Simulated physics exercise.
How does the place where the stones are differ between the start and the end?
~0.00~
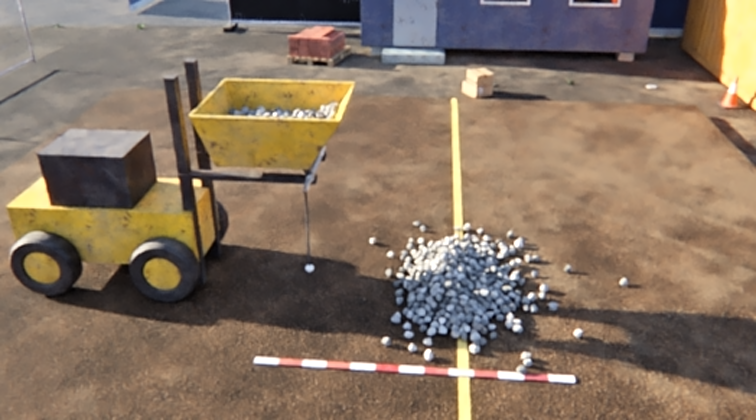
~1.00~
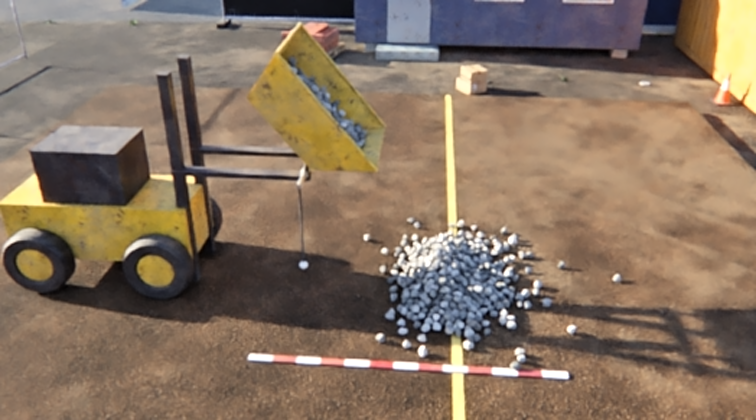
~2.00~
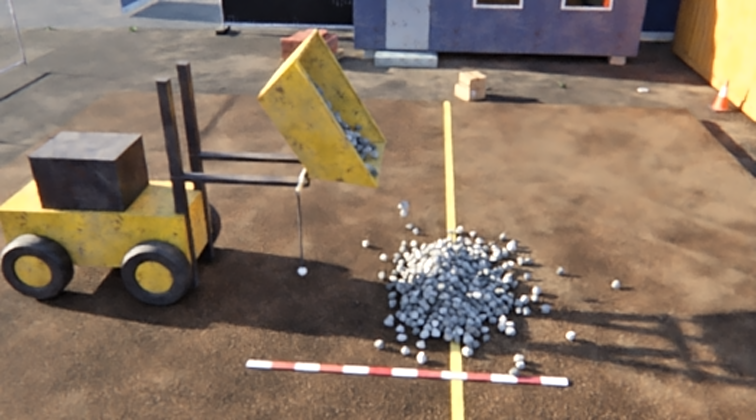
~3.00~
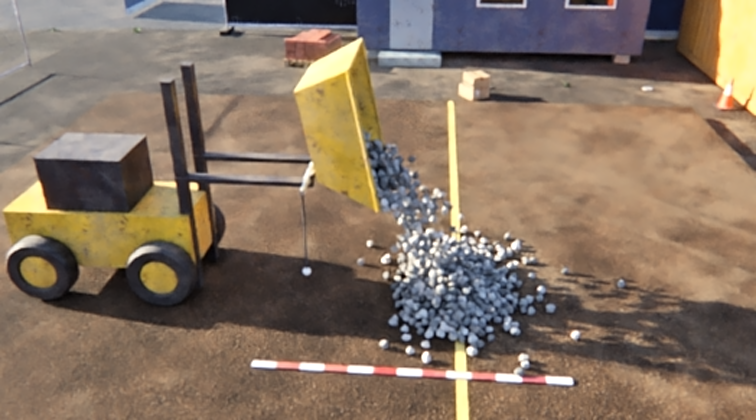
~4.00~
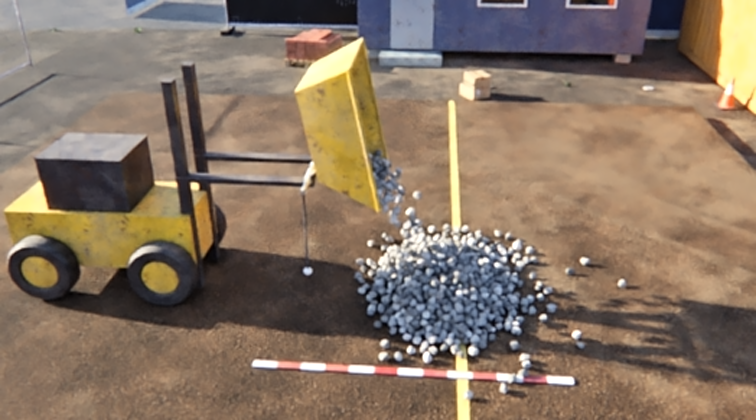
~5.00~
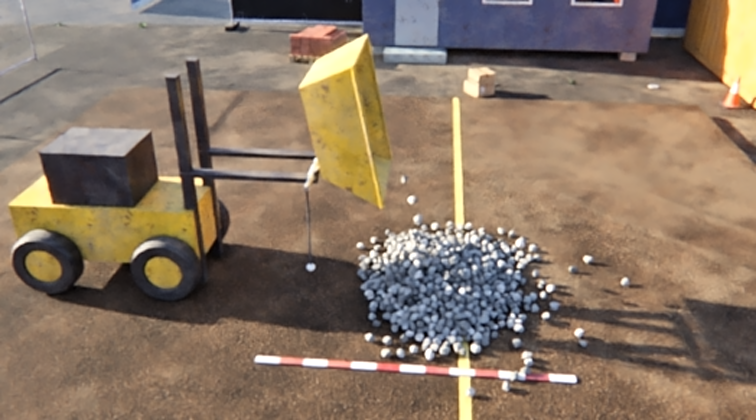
At the start some of the stones sit up in the raised skip and the rest lie in a pile on the ground. By the end nearly all of them are down in one wider pile across the yellow line, lower and further right than the skip's load began.
